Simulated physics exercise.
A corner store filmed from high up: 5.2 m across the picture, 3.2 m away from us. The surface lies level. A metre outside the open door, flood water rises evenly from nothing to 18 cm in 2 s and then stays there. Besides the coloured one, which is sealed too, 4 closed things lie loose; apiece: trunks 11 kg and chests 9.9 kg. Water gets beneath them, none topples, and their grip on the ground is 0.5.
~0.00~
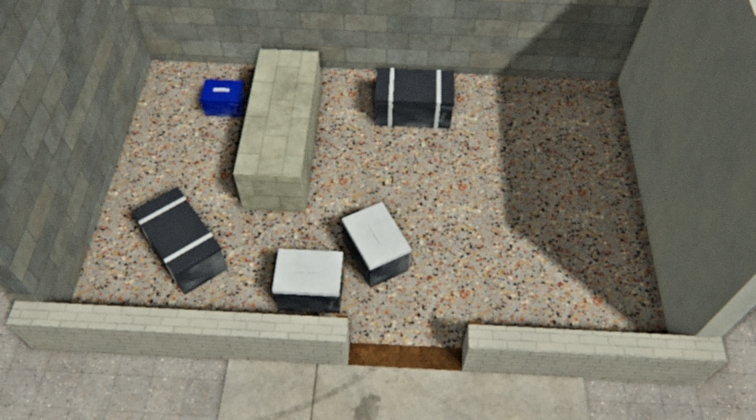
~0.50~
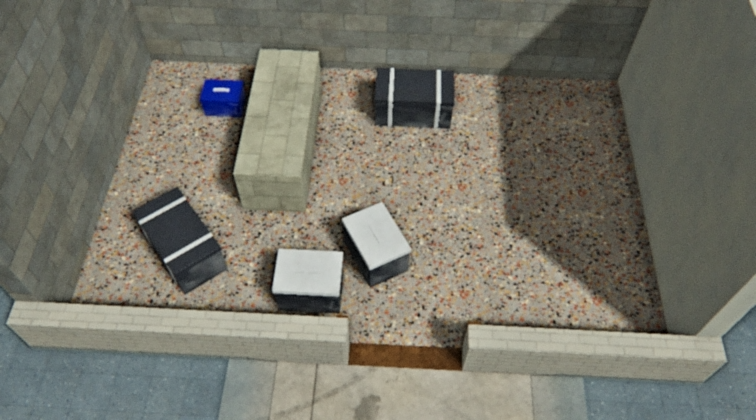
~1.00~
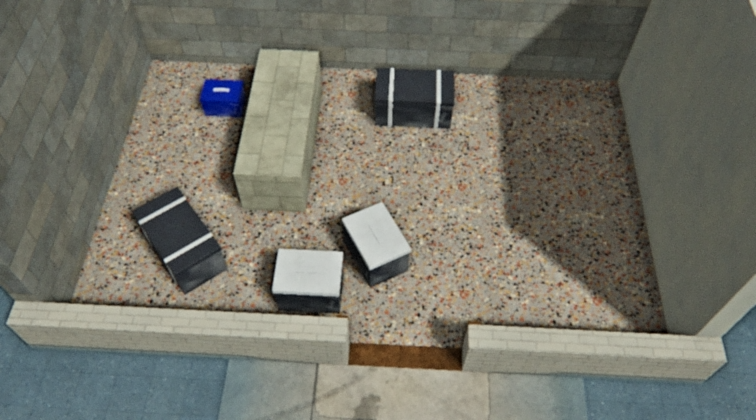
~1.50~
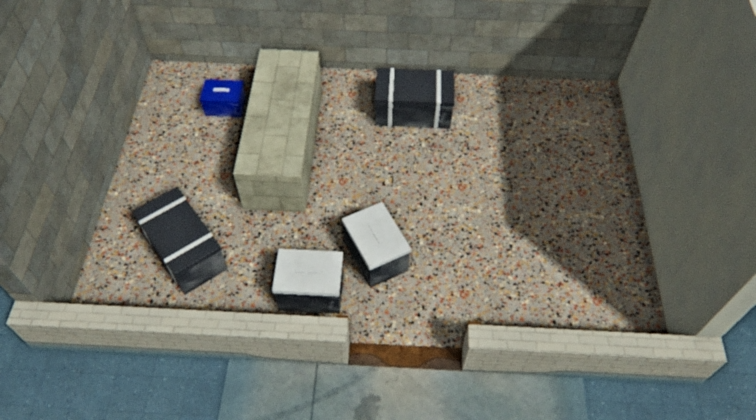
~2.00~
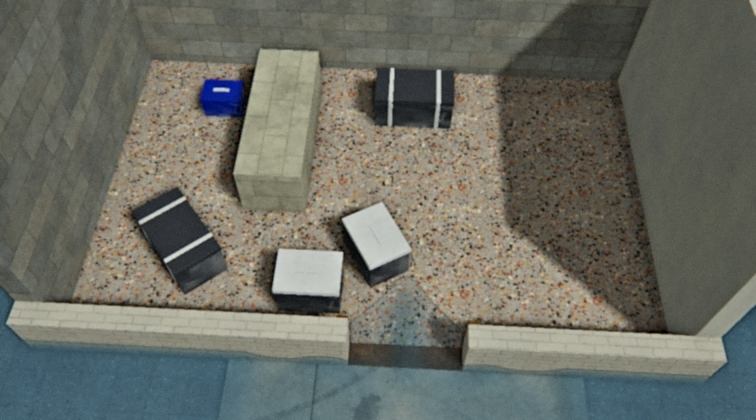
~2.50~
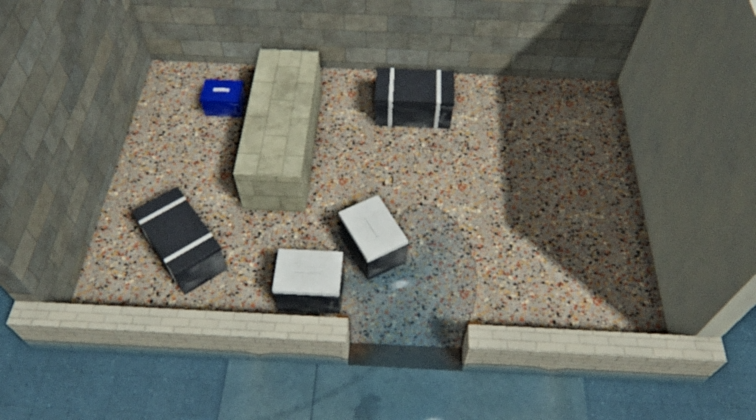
At the start, a blue tote, two strapped dark trunks and two white-topped chests sit still on a speckled floor around a stone block. Water spreads over the paving outside, then enters through the doorway gap and fans across the floor, and the chest nearest the gap shifts very slightly.
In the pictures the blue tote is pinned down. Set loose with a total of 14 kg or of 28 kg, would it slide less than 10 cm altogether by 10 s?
Verdict: The smaller load will do.
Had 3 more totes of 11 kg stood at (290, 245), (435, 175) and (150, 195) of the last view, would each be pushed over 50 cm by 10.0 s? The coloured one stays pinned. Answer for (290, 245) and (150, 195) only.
In that order: Under, less.
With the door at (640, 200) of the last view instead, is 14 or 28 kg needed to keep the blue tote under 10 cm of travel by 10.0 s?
Then the smaller load will do.
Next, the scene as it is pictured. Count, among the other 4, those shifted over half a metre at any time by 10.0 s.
2 of them.
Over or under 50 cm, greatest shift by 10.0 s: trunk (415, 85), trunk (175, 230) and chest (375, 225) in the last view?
In that order: More, under, over.
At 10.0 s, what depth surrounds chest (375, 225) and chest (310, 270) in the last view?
About 9 and 3 cm.
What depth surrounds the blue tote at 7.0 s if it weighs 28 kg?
About 1 cm.
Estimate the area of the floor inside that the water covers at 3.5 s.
About 5.5 m2.
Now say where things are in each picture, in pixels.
The first picture shows the blue tote at (221, 90) rests on the ground; water covers 0.0 m2; 0 of 5 have shifted.
The second picture shows the blue tote at (221, 90), on the bottom; 0.0 m2 under water; 0 of 5 have shifted.
The third picture shows the blue tote at (221, 90), on the bottom; water covers 0.0 m2; 0 of 5 have shifted.
The fourth picture shows the blue tote at (221, 90) rests on the ground; water covers 0.0 m2; 0 of 5 have shifted.
The fifth picture shows the blue tote at (221, 90), on the bottom; water covers 0.3 m2; 0 of 5 have shifted.
The sixth picture shows the blue tote at (221, 90) rests on the ground; water covers 1.1 m2; 1 of 5 have shifted.
After 3.5 s the blue tote would be 0 cm from its start with 14 kg and 0 cm from its start with 28 kg; 0 cm of water round it then.
After 4.5 s the blue tote would be 0 cm from its start with 14 kg and 0 cm from its start with 28 kg; 0 cm of water round it then.
After 7.0 s the blue tote would be 0 cm from its start with 14 kg and 0 cm from its start with 28 kg; 1 cm of water round it then.
After 10.0 s the blue tote would be 0 cm from its start with 14 kg and 0 cm from its start with 28 kg; 2 cm of water round it then.
